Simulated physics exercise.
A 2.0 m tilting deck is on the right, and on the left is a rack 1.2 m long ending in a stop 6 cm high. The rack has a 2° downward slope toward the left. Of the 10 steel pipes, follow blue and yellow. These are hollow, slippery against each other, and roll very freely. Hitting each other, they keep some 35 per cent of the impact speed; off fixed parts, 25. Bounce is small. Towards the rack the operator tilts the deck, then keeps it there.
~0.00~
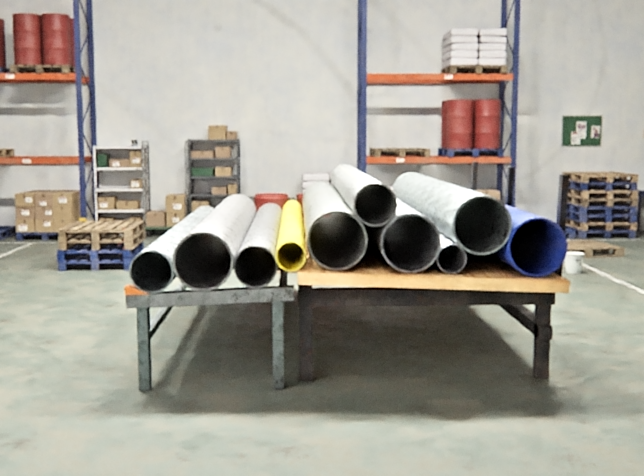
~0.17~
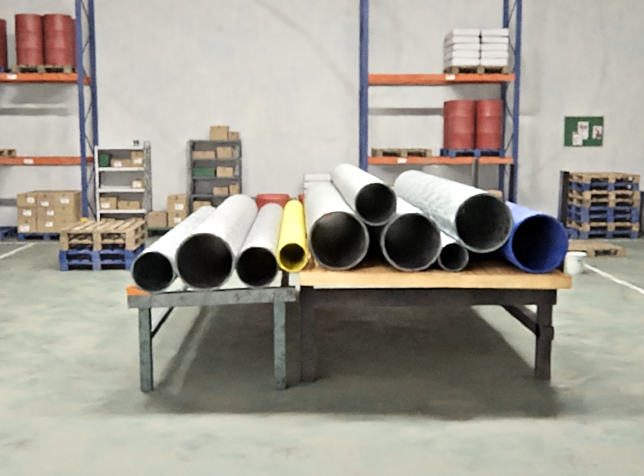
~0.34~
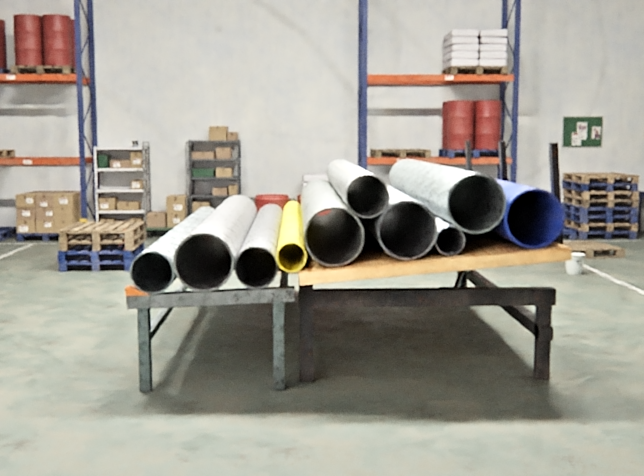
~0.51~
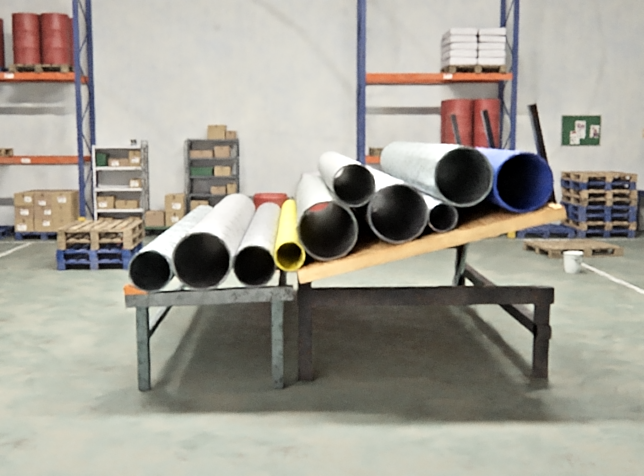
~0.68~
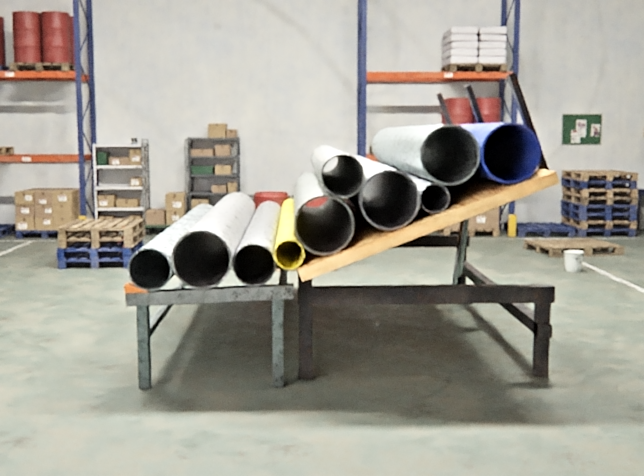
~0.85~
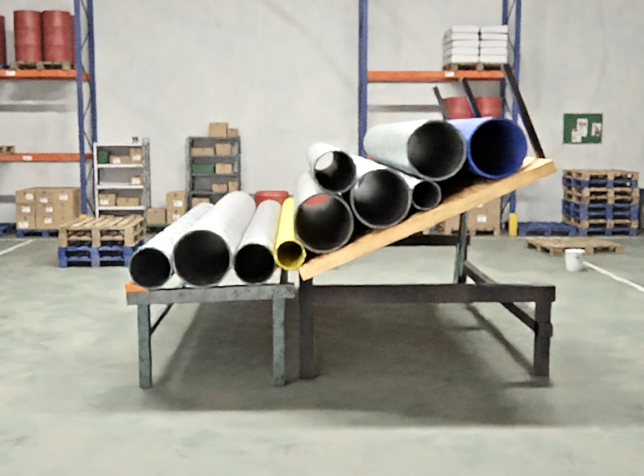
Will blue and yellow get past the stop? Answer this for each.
Blue: Is stopped; Yellow: Passes the stop.
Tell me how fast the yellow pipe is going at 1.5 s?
I'd put it near 0.2 m/s.
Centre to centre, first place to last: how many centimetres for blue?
The blue one comes to 210.
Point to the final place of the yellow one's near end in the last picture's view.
In the last view it sits close to (43, 374).
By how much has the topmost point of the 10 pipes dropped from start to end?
35 cm.
By 1.5 s, blue is on the deck, 125 cm from the hinge, rolling left; yellow is on the rack, 110 cm from the rack's far end, rolling left; 0 lost over the end.
By 2.1 s, blue is on the deck, 90 cm from the hinge, rolling left; yellow is on the rack, 100 cm from the rack's far end, rolling left; 1 lost over the end.
By 2.9 s, blue is on the deck, 30 cm from the hinge, rolling left; yellow is on the rack, 50 cm from the rack's far end, rolling left; 2 lost over the end.
By 3.8 s, blue is on the rack, 90 cm from the rack's far end, rolling left; yellow is over the stop and falling; 6 lost over the end.
Finally (7.2 s), blue is on the rack, 95 cm from the rack's far end; yellow is beyond the stop, on the ground; 7 lost over the end.
